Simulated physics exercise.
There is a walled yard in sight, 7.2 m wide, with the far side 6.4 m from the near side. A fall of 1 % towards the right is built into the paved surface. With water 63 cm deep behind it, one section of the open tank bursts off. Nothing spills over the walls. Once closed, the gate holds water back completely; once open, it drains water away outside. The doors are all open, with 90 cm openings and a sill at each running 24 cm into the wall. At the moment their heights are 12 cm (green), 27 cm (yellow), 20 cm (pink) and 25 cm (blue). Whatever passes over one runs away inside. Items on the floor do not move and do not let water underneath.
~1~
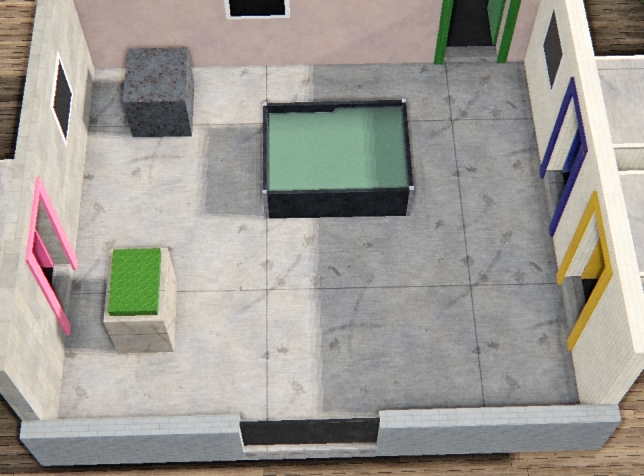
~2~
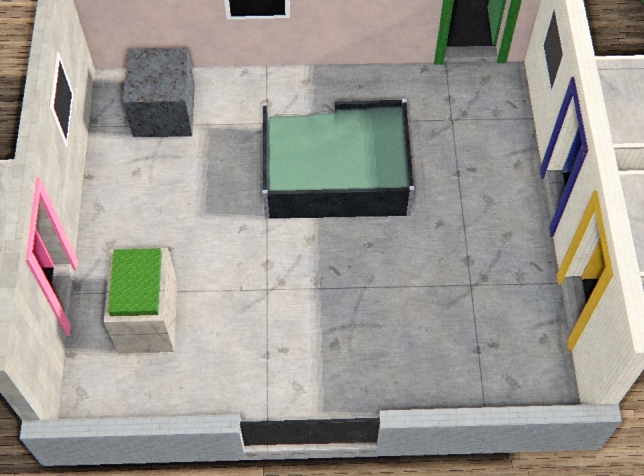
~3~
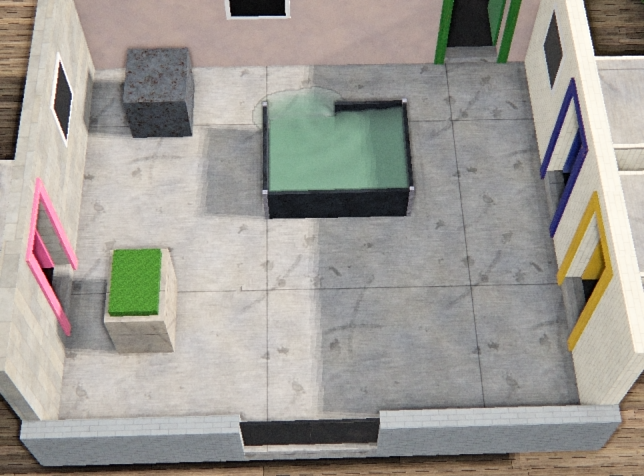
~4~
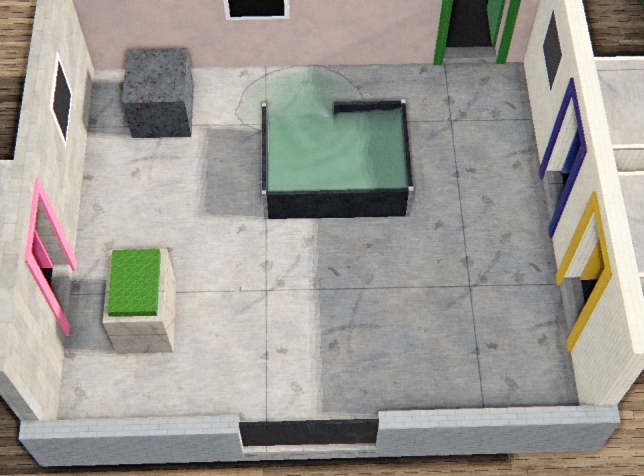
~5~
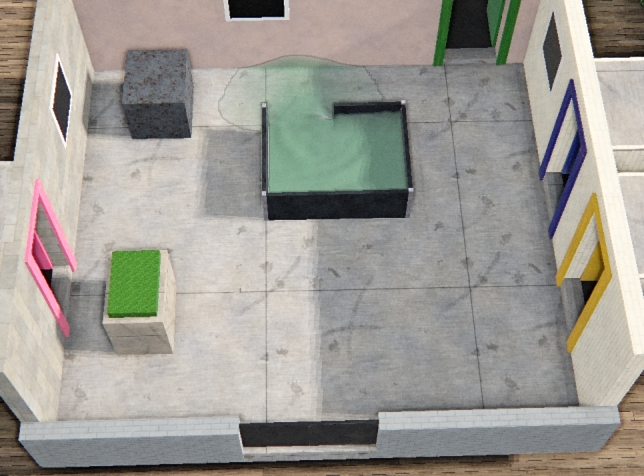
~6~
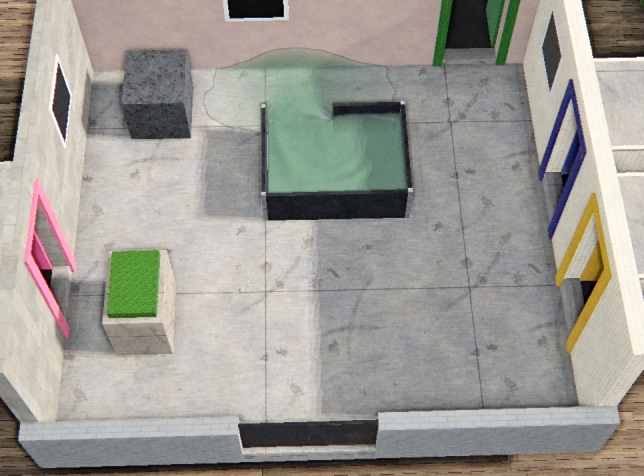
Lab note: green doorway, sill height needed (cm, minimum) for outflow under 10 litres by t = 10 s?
Approx. 7 cm.
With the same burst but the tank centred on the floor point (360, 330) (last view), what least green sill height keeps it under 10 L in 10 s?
In this case, 10.5 cm or so.
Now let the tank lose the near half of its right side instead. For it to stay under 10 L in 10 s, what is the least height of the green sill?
Then it needs around 14.5 cm.
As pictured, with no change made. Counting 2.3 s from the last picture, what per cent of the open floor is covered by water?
35 %.
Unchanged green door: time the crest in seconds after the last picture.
Around 7.5 seconds.
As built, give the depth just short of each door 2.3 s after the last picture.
Door by door in centimetres - green 5, yellow 0, pink 0, blue 4.
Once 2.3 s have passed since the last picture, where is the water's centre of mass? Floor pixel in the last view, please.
The water is centred near (309, 132).
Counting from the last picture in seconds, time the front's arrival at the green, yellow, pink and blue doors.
Green = 0.6 s, yellow = 3.0 s, pink = 2.8 s, blue = 2.2 s.
Then, 0.7 s after the last picture water covers 10 % of the floor, deepest (43 cm) near (289, 79); 3 cm at the green door, 0 litres in over its 12 cm sill.
Then, 2.3 s after the last picture water covers 35 % of the floor, deepest (30 cm) near (94, 74); 5 cm at the green door, 0 litres in over its 12 cm sill.
Then, 9.3 s after the last picture water covers 95 % of the floor, deepest (12 cm) near (556, 332); 6 cm at the green door, 0 litres in over its 12 cm sill.
At the green door as built, the water peaked near 7 cm, 7.3 s after the last picture.
With a sill of 6.5 cm, 12 litres would have come in within the 10 s; with 8 cm, 6 litres. So under 10 litres takes about 7 cm.
